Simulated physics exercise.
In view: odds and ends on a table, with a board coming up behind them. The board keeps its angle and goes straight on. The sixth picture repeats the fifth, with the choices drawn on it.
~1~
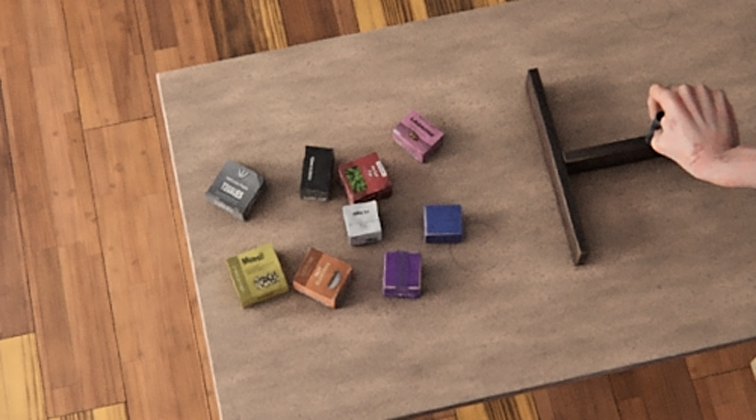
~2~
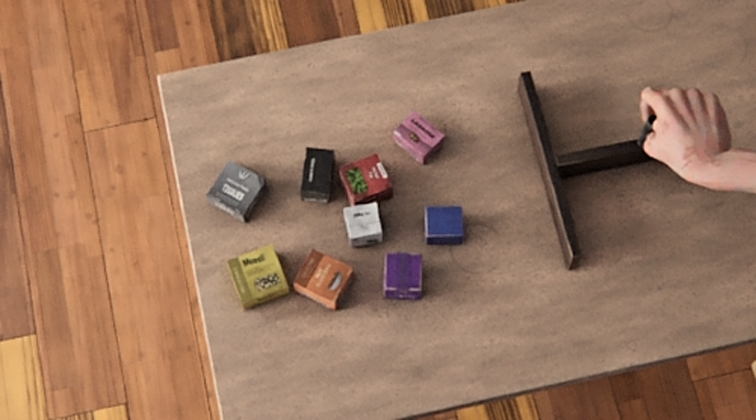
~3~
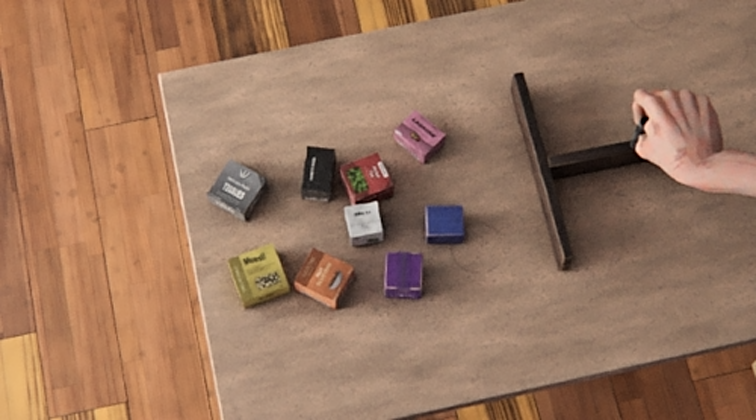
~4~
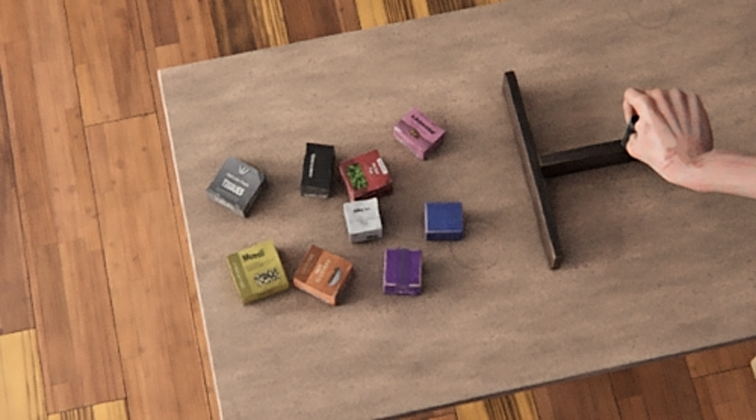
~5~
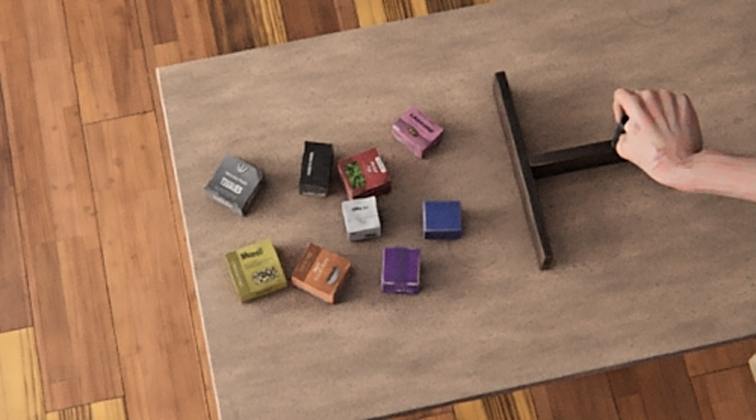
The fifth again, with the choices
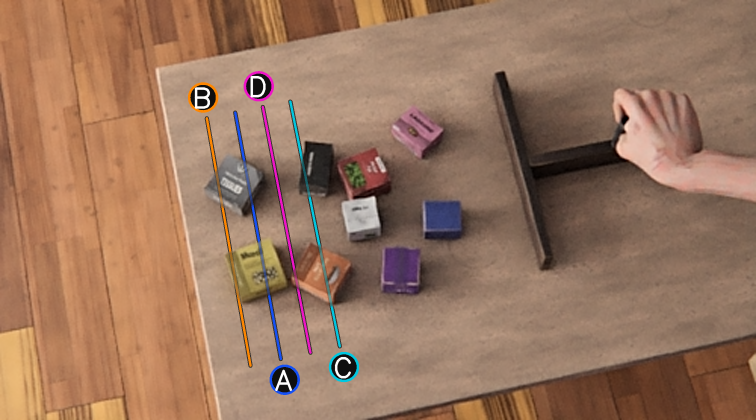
In the video, a hand grips the handle of a dark T-shaped board and slides it slowly a short way left across a table, toward a scattered group of small colourful boxes that stay in place, untouched.
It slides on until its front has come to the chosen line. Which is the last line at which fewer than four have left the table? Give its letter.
A is the last line within the limit.
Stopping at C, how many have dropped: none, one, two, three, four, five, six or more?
In all, none.
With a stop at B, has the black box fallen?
By then, yes.
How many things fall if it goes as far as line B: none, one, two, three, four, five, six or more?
In all, five.
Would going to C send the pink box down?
No.
On the marked copy, A at (257, 232); B at (228, 238); C at (314, 220); D at (286, 226).
With A. Early on, board (429, 182); pink box (387, 130); blue block (412, 230).
Further on, board (333, 201); yellow packet (232, 273); grey box (217, 189).
At the end, board (259, 217); yellow packet over the edge; grey box over the edge; two fallen.
As for the rest, B drops five; C is within the limit but short; D is within the limit but short.
